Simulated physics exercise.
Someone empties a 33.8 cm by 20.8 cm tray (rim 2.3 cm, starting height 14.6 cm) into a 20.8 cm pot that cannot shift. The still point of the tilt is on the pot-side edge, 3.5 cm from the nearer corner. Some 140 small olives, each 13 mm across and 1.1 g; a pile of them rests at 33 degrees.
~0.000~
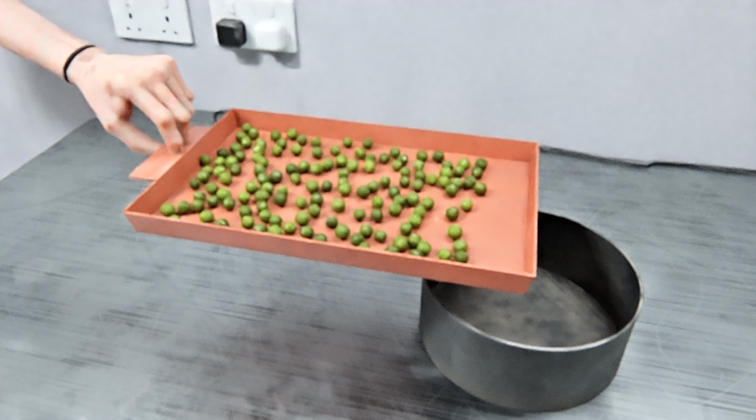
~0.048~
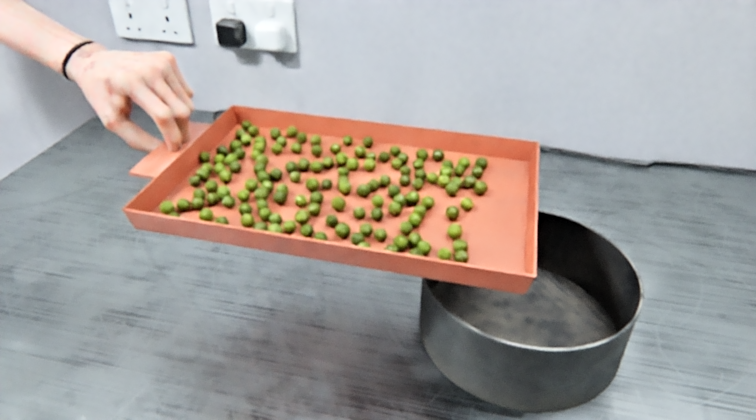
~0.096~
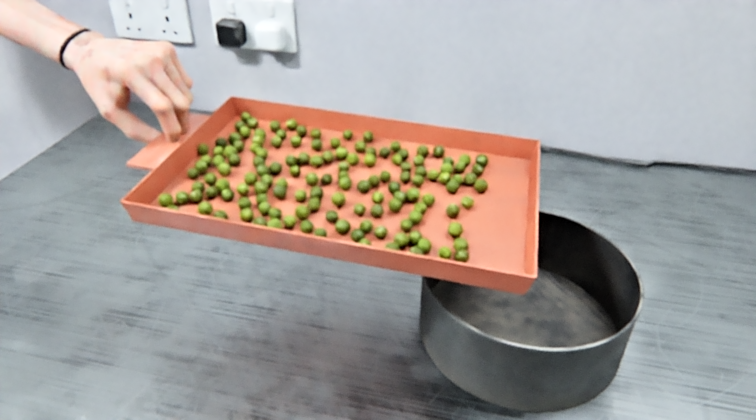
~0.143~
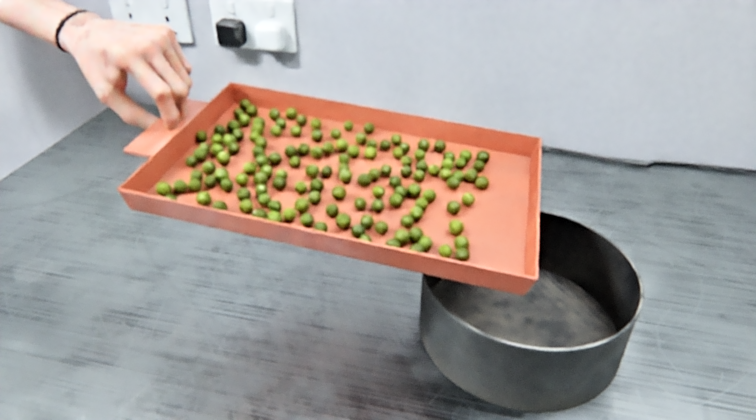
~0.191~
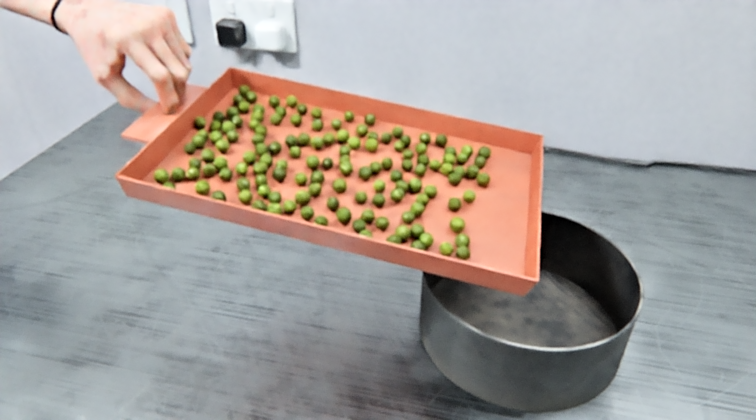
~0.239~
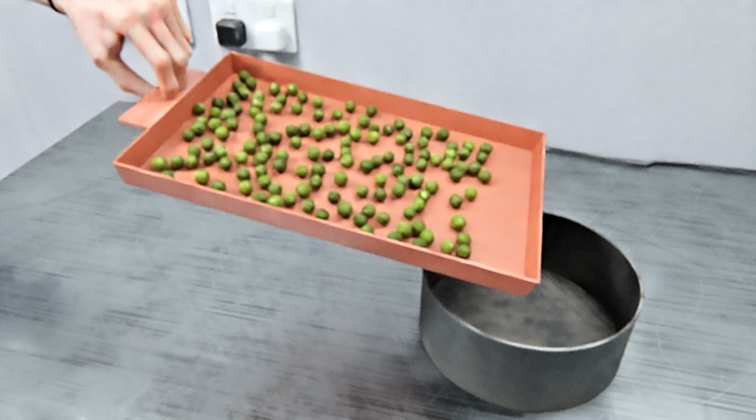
On a grey tabletop, a hand slightly raises the left end of an orange tray holding green olives.
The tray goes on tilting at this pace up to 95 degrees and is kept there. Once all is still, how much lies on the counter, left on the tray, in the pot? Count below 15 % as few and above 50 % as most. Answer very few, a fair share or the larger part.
Counter: The larger part, tray: Very few, pot: A fair share.
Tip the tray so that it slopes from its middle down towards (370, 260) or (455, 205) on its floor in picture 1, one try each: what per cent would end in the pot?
Some 0 and 90 per cent.
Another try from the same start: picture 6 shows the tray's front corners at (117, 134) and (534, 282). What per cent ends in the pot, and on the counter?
Pot 20, counter 80.
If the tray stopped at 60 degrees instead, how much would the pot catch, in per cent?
Then about 5 per cent.
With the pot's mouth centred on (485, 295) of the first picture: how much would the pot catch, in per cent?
About 45 per cent.
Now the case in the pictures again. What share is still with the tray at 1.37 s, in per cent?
Roughly 90 per cent.
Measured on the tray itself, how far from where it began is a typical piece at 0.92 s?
About 11 cm.
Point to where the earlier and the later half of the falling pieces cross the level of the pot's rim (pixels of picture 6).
First near (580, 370), later near (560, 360).
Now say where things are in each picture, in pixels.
Tray tilt 0 degrees, front corners at (131, 209) and (530, 268); middle of the pieces at (327, 186); pot at (530, 268), in the first picture.
Tray tilt 1 degrees, front corners at (130, 207) and (529, 271); middle of the pieces at (327, 184), in the second picture.
Tray tilt 2 degrees, front corners at (128, 199) and (530, 272); middle of the pieces at (327, 179), in the third picture.
Tray tilt 5 degrees, front corners at (126, 187) and (531, 273), lowest corner right front; middle of the pieces at (327, 171), in the fourth picture.
Tray tilt 8 degrees, front corners at (123, 174) and (532, 275), lowest corner right front; middle of the pieces at (328, 163), in the fifth picture.
Tray tilt 10 degrees, front corners at (121, 161) and (533, 276), lowest corner right front; middle of the pieces at (329, 155); pot at (530, 268). The tray's pace is about 60 degrees a second, in the sixth picture.
After 0.92 s, tilt 50 degrees; the tray holds 100 %, the pot 0 %.
Then, at 1.37 s, tilt 76 degrees; the tray holds 90 %, the pot 5 %.
Then, at 1.90 s, tilt 95 degrees; the tray holds 30 %, the pot 5 %.
At rest (3.0 s), counter 70 %, tray 0 %, pot 30 %.
